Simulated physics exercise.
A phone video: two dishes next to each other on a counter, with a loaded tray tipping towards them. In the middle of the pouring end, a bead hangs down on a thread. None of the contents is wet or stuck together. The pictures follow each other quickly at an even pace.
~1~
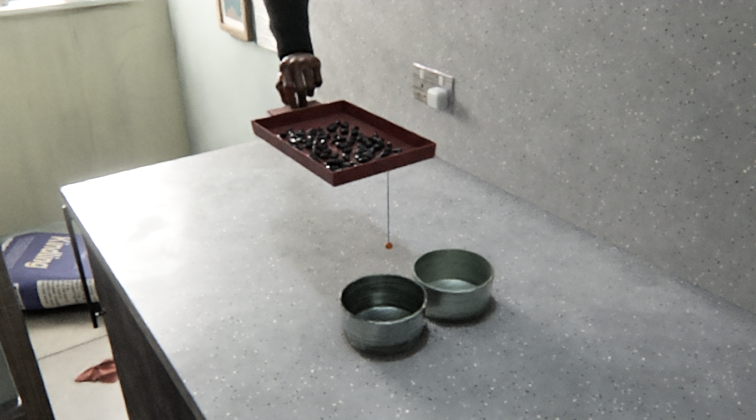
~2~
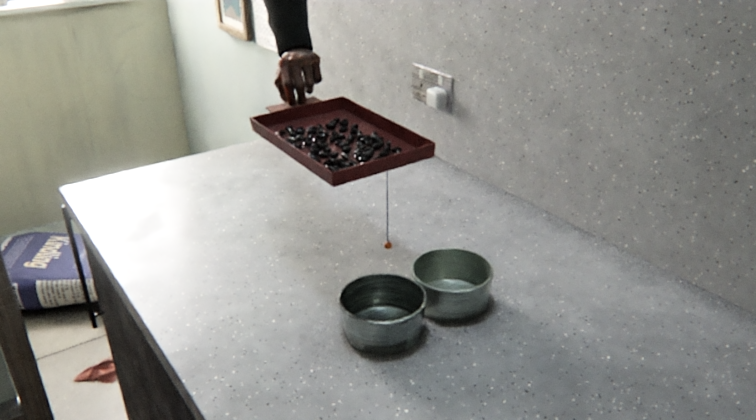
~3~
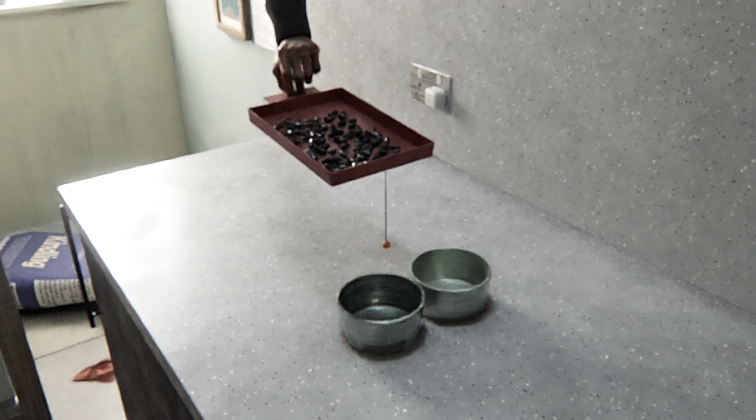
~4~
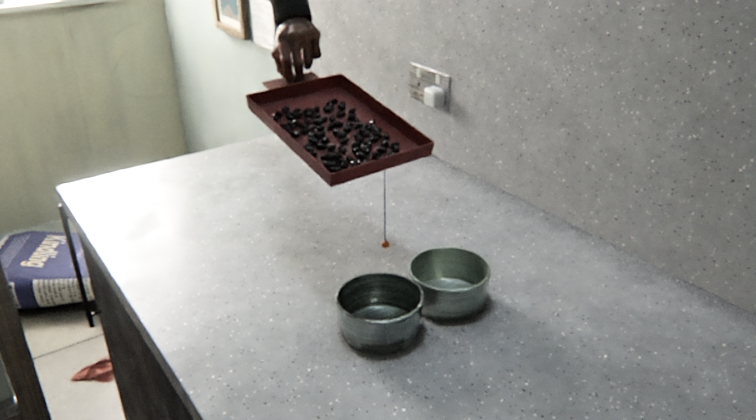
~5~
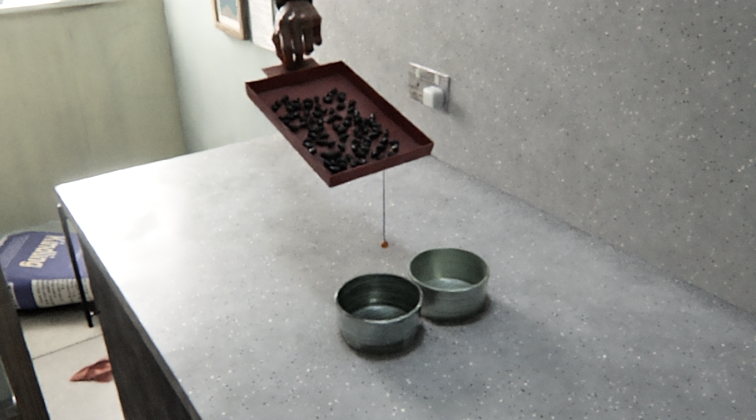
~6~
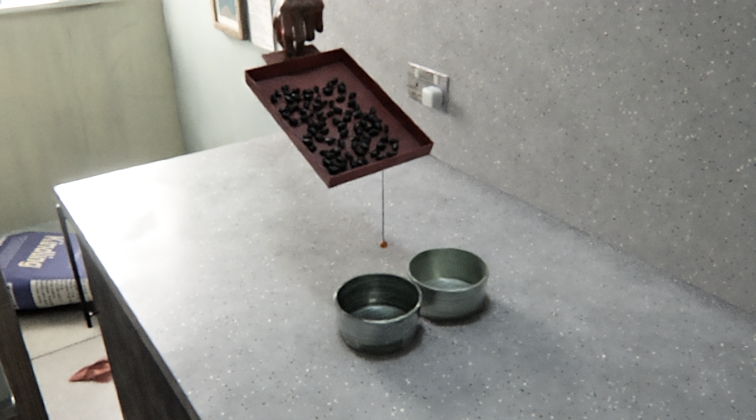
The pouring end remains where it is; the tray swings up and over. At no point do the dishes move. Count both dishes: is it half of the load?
Caught: Above half.
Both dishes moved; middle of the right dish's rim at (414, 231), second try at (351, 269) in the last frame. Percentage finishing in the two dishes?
About 0 per cent, then about 20 per cent.
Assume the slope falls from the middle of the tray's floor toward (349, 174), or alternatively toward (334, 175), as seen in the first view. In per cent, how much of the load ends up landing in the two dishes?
50 % and 20 %.
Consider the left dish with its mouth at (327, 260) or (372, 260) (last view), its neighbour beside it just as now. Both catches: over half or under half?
Well, it comes to a lesser portion at first and a lesser portion after that.
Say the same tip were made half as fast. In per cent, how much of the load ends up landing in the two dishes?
I'd say 90 percent or thereabouts.
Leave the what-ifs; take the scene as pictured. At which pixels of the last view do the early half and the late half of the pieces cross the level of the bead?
Near (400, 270) to start, and near (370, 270) afterwards.
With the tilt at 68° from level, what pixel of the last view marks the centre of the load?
Close to (363, 146).
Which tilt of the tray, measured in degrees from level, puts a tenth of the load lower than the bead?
Approx. 110° from level.
Shortly afterwards, tray tipped steeply; the whole lot on the tray.
Next, tray tipped past a quarter turn; the bulk on the tray; a little in the left dish; only a few in the right dish; only a few in the air.
Some moments later, tray tipped past a quarter turn; near two thirds in the left dish; near a third in the right dish; a little outside both.
In the end, tray tipped past a quarter turn; near two thirds in the left dish; near a third in the right dish; a little outside both.
